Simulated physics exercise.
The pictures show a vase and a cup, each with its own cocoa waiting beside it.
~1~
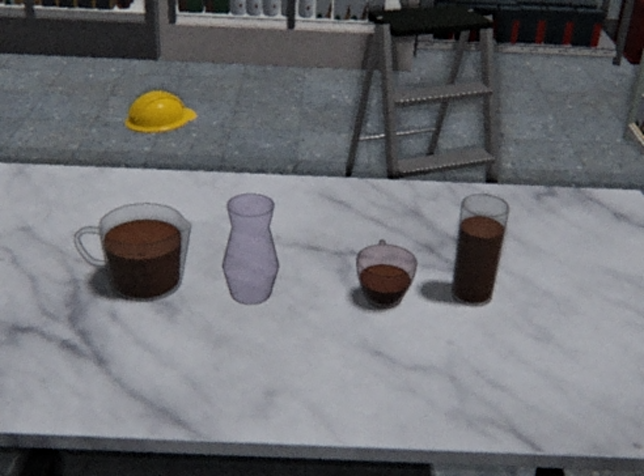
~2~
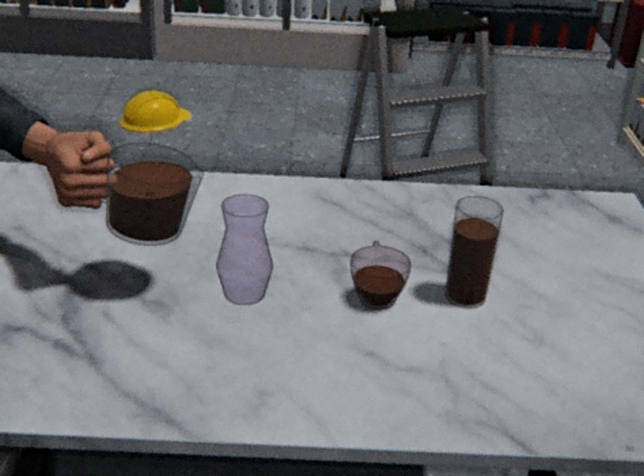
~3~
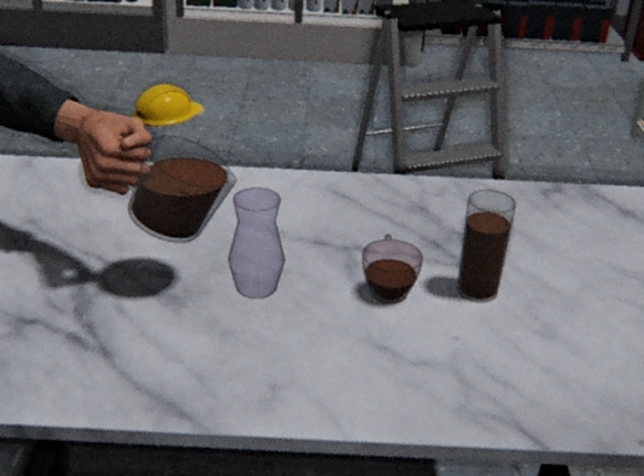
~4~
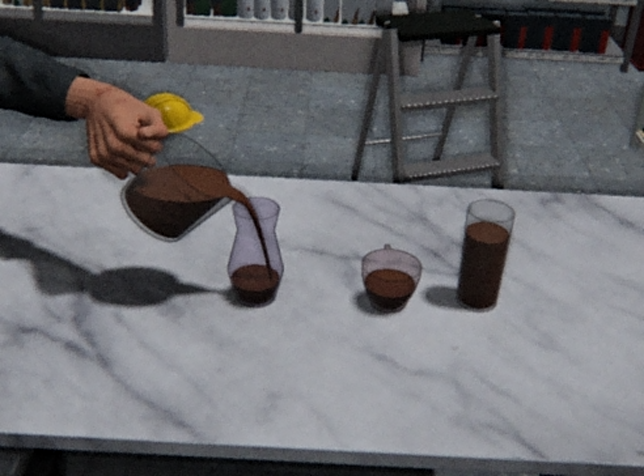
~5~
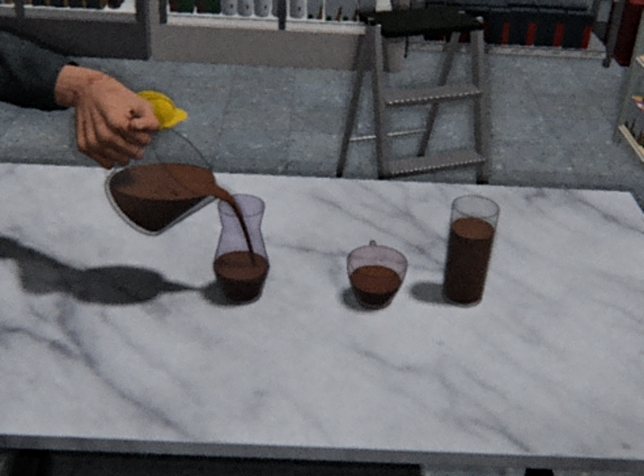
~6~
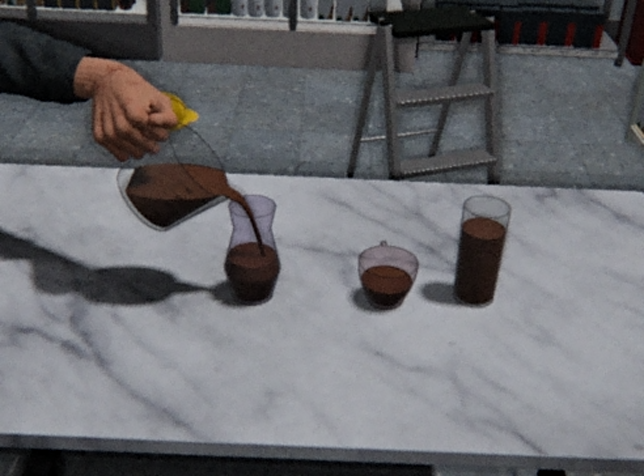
A hand in a dark sleeve reaches in from the left, lifts a clear jug of brown cocoa, and tilts it further and further, pouring a stream into an empty pale-violet vase whose level rises. To the right, a half-full cup and a fuller tall glass stay put on the white marble counter. Seen from slightly above, the view shifts slightly, with a yellow hard hat and stepladder behind.
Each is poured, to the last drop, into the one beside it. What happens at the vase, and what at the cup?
Left, the vase runs over; right, the cup runs over.
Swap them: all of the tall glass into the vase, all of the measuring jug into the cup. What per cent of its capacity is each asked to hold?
Near 70 and 270 in a hundred.
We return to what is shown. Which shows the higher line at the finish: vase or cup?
The vase on the left.
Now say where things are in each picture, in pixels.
Nothing is moving yet; measuring jug (144, 251) about three quarters full; tall glass (479, 249) about three quarters full; vase (251, 249) empty; cup (385, 278) about half full, in the first picture.
The measuring jug is picked up; measuring jug about three quarters full, surface at (150, 180); vase (245, 249) empty, in the second picture.
The measuring jug leans over the vase; measuring jug (177, 189) tipped 20° with all of its load; vase (257, 243) empty, in the third picture.
The cocoa is flowing; measuring jug (176, 188) tipped 40° with nearly all of its load; vase about a quarter full, surface at (256, 278), in the fourth picture.
The cocoa is flowing; measuring jug (161, 182) tipped 45° with about three quarters of its load; cup (376, 278) about half full, in the fifth picture.
The cocoa is flowing; measuring jug (174, 178) tipped 50° with about two thirds of its load; tall glass about three quarters full, surface at (484, 229); vase about half full, surface at (253, 255); cup about half full, surface at (387, 280), in the sixth picture.
Next, the vase is nearly full.
After that, the vase is full to the brim with a puddle round it.
Finally, the vase is full to the brim with a puddle round it; the cup is full to the brim with a puddle round it.
